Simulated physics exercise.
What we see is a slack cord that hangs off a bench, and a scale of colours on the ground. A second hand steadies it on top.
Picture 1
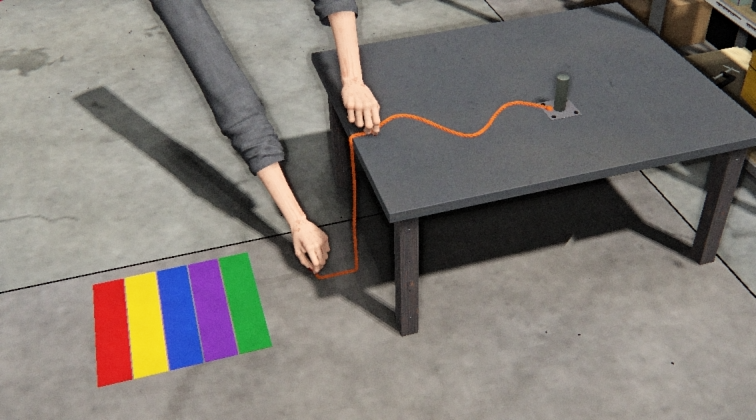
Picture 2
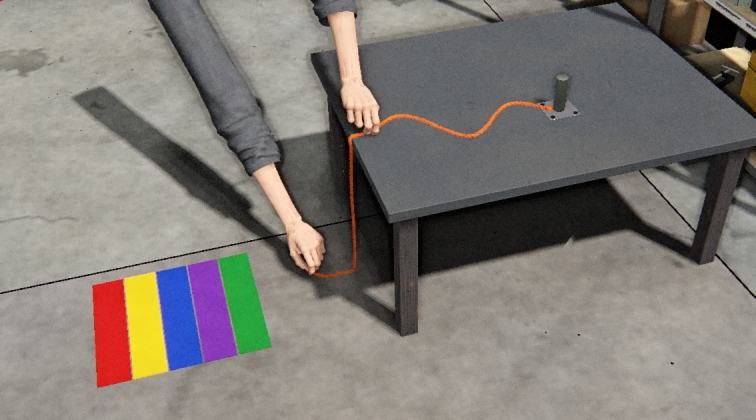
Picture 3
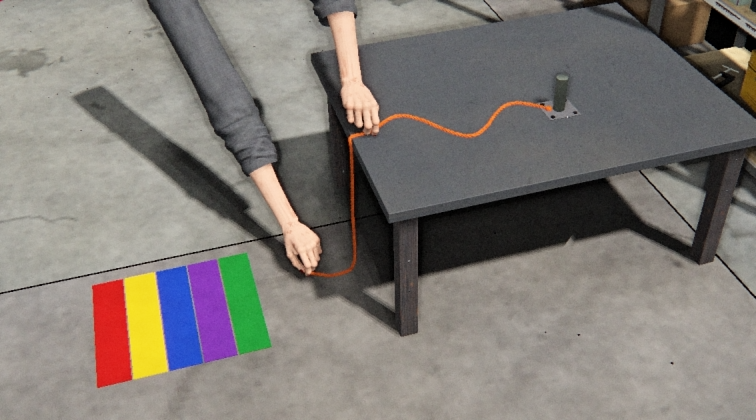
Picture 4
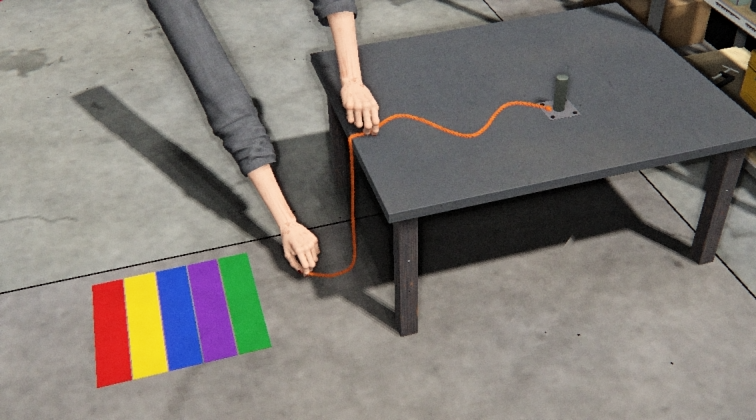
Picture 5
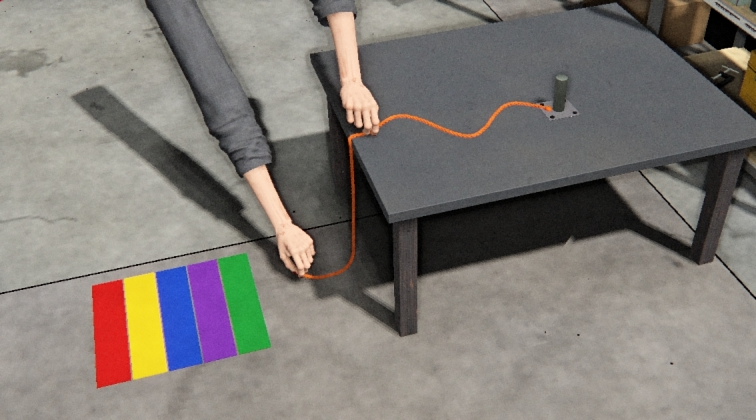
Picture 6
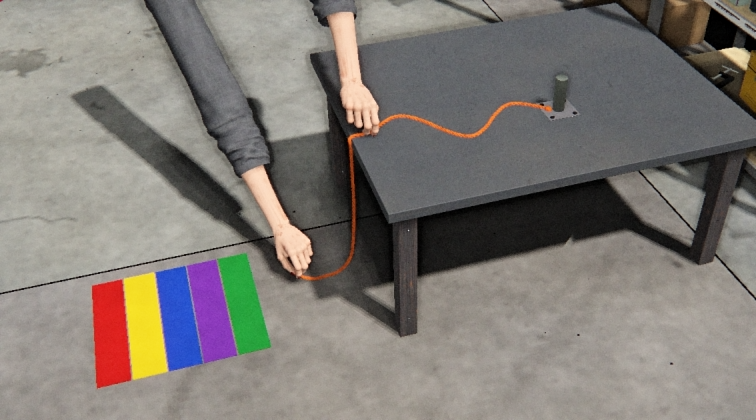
An orange cord runs in waves from a short upright post on a dark grey table, over the left edge and down toward a concrete floor, seen from above at an angle. Two grey-sleeved arms hold it, one hand at the edge and one lower, right of red, yellow, blue, purple and green stripes. The lower hand shifts slightly left with the cord's end, while the camera stays still.
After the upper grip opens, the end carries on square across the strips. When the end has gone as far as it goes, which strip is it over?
It is over the yellow strip.
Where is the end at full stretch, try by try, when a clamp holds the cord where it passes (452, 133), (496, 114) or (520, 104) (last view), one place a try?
About (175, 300), (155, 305) and (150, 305).
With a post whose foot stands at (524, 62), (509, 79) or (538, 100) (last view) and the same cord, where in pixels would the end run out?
Try by try: (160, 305), (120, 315) and (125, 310).
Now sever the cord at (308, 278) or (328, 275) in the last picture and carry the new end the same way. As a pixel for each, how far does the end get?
Try 1: (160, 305); try 2: (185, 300).
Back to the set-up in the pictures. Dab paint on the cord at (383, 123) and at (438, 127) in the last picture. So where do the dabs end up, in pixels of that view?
They go to (342, 153) and to (404, 133).
Soon after, end near (209, 293); over purple.
Then, end near (164, 303); over blue.
At full stretch, end near (139, 309); over yellow. It gets as far as the yellow strip.
